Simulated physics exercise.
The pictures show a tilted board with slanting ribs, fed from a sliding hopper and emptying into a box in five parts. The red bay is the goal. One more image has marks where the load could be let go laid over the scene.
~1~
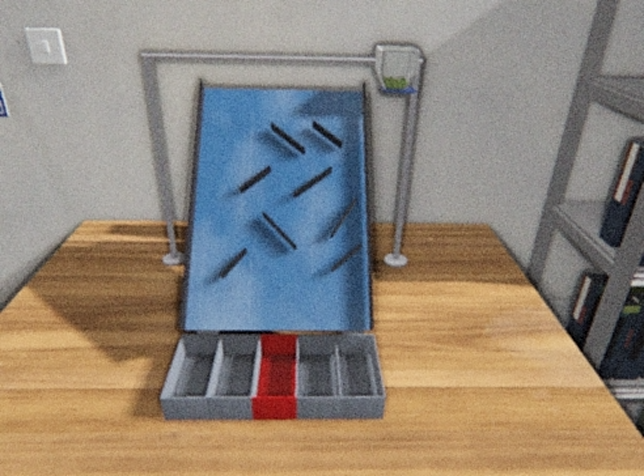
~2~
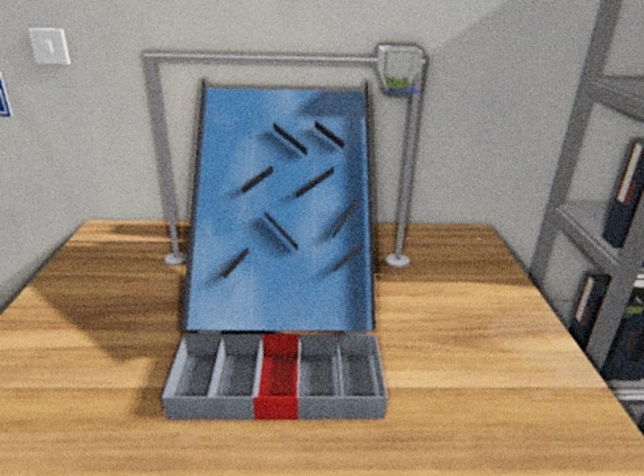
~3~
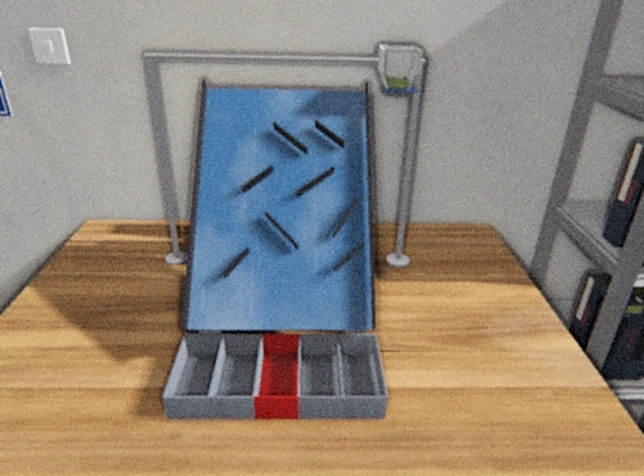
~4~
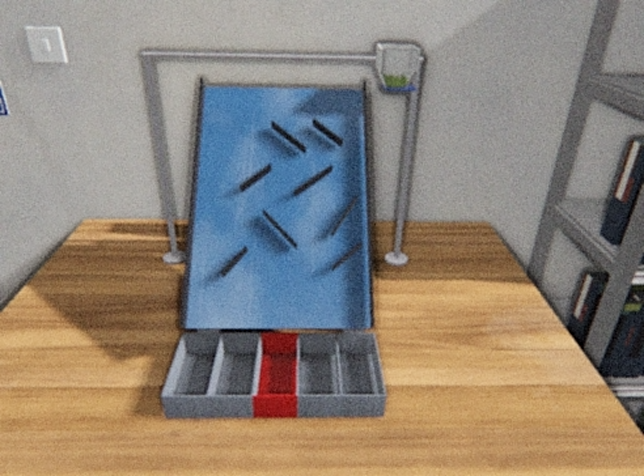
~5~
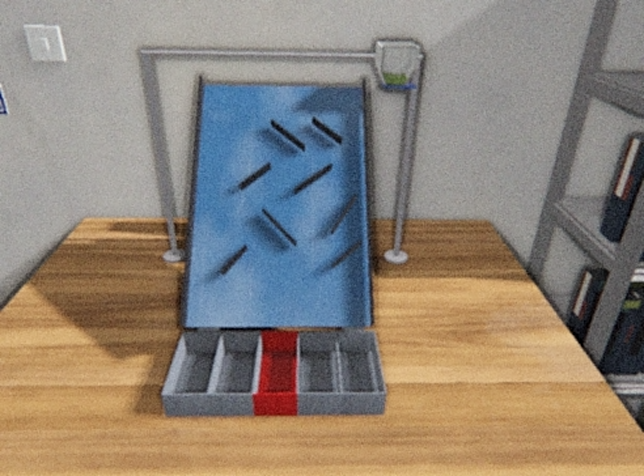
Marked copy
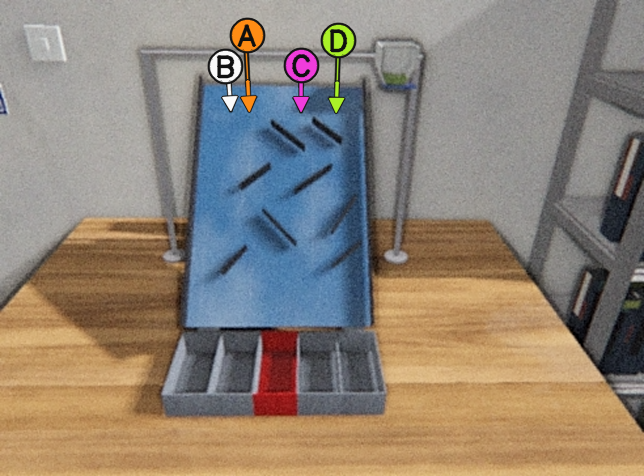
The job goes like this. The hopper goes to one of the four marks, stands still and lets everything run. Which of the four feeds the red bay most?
The answer is mark D.
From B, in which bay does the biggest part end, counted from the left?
The first from the left.
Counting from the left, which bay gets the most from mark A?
The first.
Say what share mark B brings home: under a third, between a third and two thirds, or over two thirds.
Under a third.
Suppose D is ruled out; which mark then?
Here it is mark C.
On the marked copy, mark A meets the board at (249, 106); mark B meets the board at (230, 105); mark C meets the board at (301, 106); mark D meets the board at (336, 107).
With A, only a few in the red bay, all but a few in other bays, a small share outside the box.
With B, none at all in the red bay, all but a few in other bays, a small share outside the box.
With C, a small share in the red bay, the bulk in other bays.
With D, close to a third in the red bay, close to half in other bays, only a few outside the box.
